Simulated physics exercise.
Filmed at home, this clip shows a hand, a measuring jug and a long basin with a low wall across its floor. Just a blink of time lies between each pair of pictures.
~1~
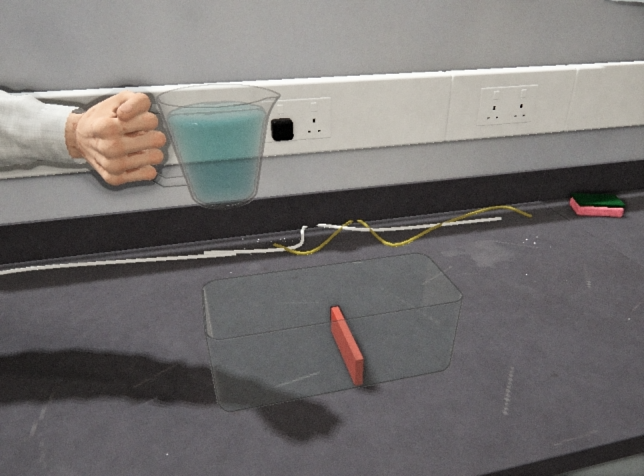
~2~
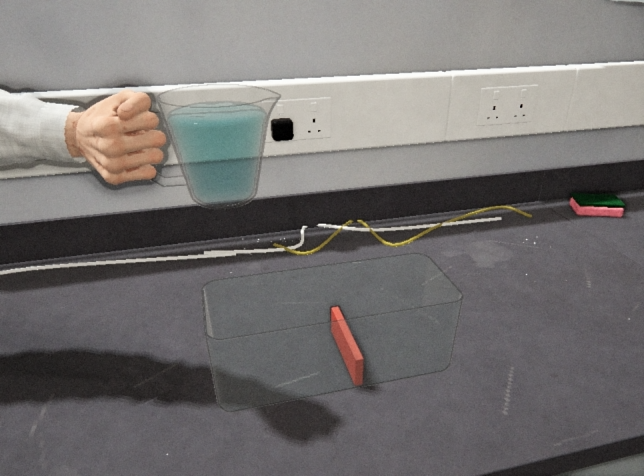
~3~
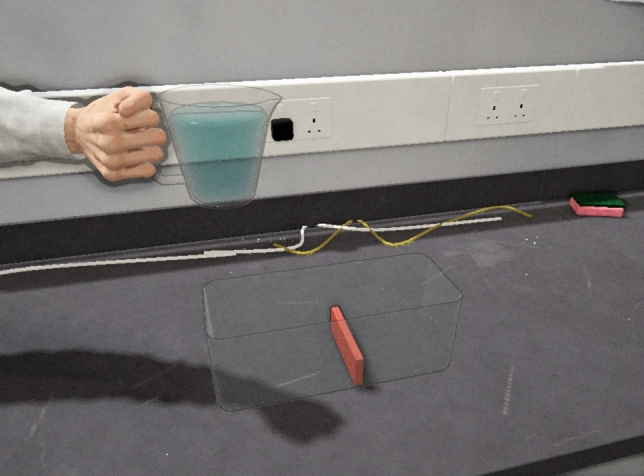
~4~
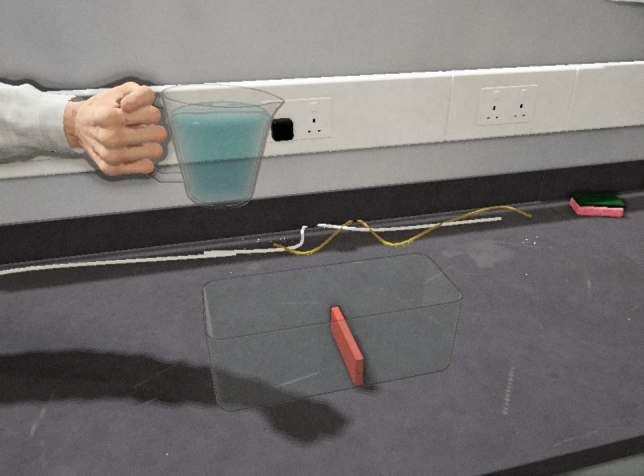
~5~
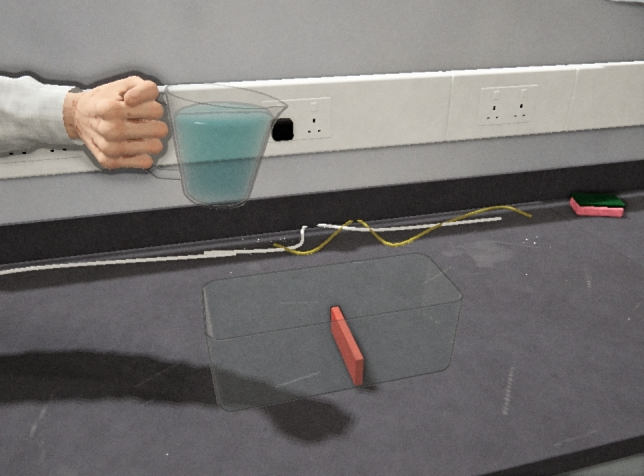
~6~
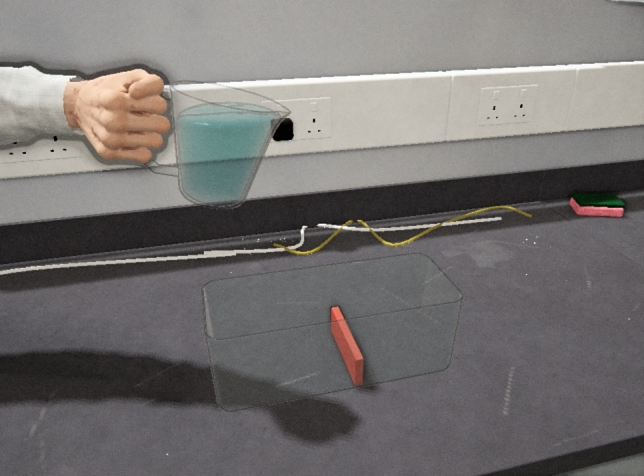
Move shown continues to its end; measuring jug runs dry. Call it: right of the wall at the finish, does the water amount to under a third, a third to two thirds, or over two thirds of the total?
Over two thirds of the total.
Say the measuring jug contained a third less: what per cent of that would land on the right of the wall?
Best guess: Around 55 %.
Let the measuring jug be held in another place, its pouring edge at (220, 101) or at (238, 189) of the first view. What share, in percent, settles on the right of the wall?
5 % and 5 %.
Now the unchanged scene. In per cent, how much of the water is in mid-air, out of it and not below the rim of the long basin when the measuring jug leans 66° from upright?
I'd say some 25 per cent.
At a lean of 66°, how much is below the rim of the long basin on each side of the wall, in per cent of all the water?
0 % left, 5 % right.
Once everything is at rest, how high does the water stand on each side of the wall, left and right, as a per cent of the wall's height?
I get 10 % for the left and 60 % for the right.
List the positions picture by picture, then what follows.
In the first frame, it leans 0°; its right rim is at (280, 93); the water meets the walls at (165, 114) and (266, 108); the long basin's rim runs from (204, 310) to (445, 275); the wall's top is at (346, 332).
In the second frame, it leans 1°; its right rim is at (281, 94); the water meets the walls at (165, 114) and (267, 108).
In the third frame, it leans 2°; its right rim is at (282, 96); the water meets the walls at (166, 113) and (267, 109).
In the fourth frame, it leans 5°; its right rim is at (285, 99); the water meets the walls at (169, 113) and (270, 110).
In the fifth frame, it leans 9°; its right rim is at (288, 104); the water meets the walls at (172, 113) and (274, 110).
In the sixth frame, it leans 14°; its right rim is at (291, 110); the water meets the walls at (175, 115) and (280, 111).
A moment on, the measuring jug is tipped part way and 72 per cent is still to pour, 1 is left of the wall and 3 right of it.
Next, the measuring jug is tipped on its side and 21 per cent is still to pour, 5 is left of the wall and 47 right of it.
Then the measuring jug is tipped on its side and 1 per cent is still to pour, 18 is left of the wall and 76 right of it.
Later the measuring jug is tipped on its side and 0 per cent is still to pour, 24 is left of the wall and 75 right of it.
At rest 24 per cent lies left of the wall, 75 right of it and 1 outside.
